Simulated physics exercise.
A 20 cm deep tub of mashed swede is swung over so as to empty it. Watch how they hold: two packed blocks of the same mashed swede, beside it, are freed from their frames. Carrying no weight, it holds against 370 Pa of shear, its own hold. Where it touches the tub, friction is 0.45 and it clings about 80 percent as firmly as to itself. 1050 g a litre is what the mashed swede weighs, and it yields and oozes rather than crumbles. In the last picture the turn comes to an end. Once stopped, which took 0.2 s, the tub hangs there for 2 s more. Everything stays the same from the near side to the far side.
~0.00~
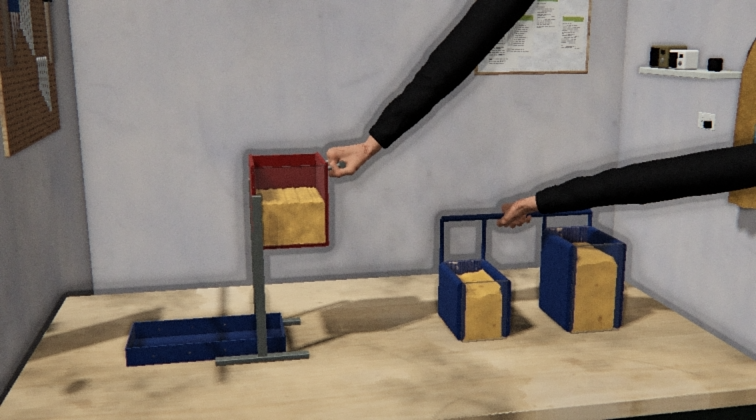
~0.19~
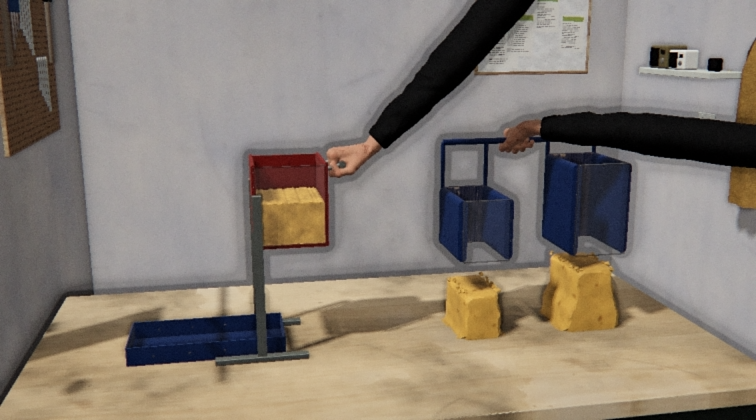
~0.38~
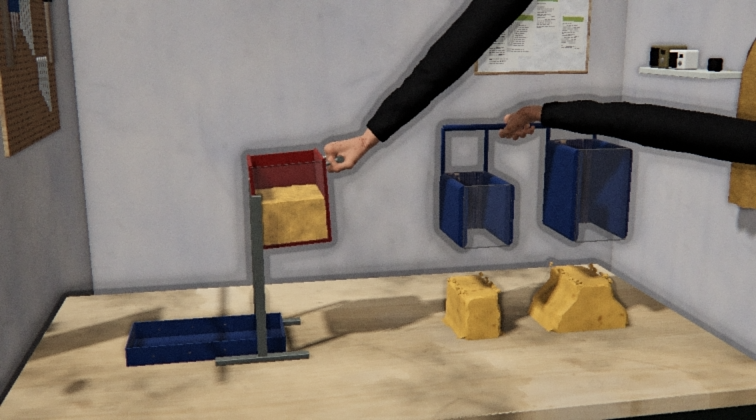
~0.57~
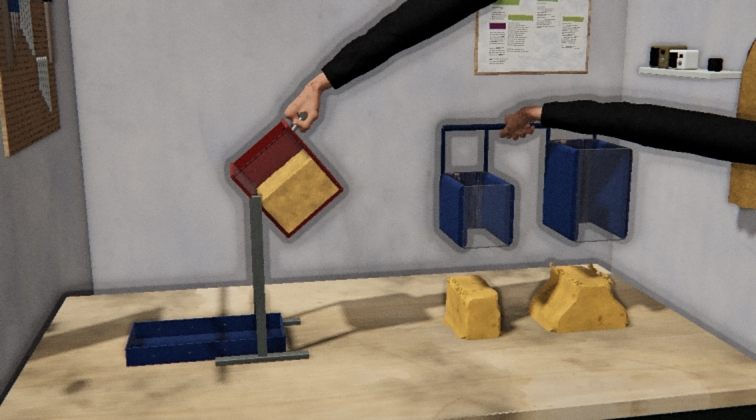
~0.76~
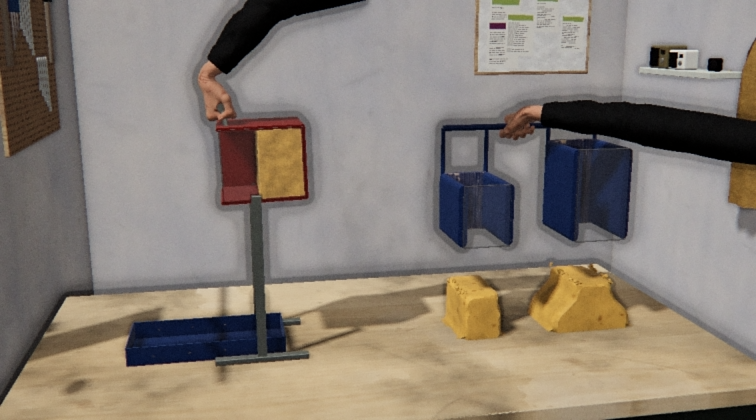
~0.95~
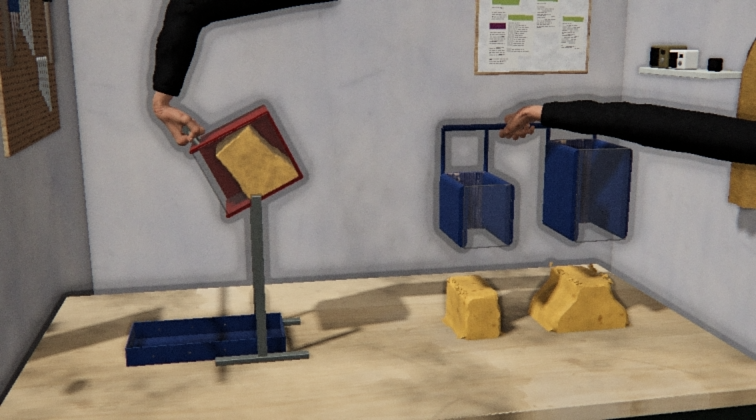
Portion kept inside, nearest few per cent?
Near 0 %.
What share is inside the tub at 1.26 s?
The tub holds some 22 % at that moment.
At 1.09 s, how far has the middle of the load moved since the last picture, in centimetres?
Shift: Roughly 9 cm.
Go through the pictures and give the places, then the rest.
The first frame shows handle-side rim at (324, 165), tilt 0 degrees; crest of the mashed swede at (283, 203); block heights 14 cm, 21 cm (left to right).
The second frame shows handle-side rim at (324, 165), tilt 0 degrees; crest of the mashed swede at (283, 203); block heights 13 cm, 18 cm (left to right).
The third frame shows handle-side rim at (322, 161), tilt 4 degrees; crest of the mashed swede at (320, 198); block heights 13 cm, 15 cm (left to right).
The fourth frame shows handle-side rim at (286, 130), tilt 40 degrees; crest of the mashed swede at (309, 160); block heights 13 cm, 14 cm (left to right).
The fifth frame shows handle-side rim at (218, 132), tilt 91 degrees; crest of the mashed swede at (298, 129); block heights 13 cm, 14 cm (left to right).
The sixth frame shows handle-side rim at (192, 154), tilt 116 degrees; crest of the mashed swede at (246, 129); block heights 13 cm, 14 cm (left to right).
After 1.09 s, the tub is at 116 degrees and holds 76 %.
After 1.26 s, the tub is at 116 degrees and holds 22 %.
After 1.43 s, the tub is at 116 degrees and holds 0 %.
After 1.60 s, the tub is at 116 degrees and holds 0 %.
After 2.95 s, the tub is at 116 degrees and holds 0 %.
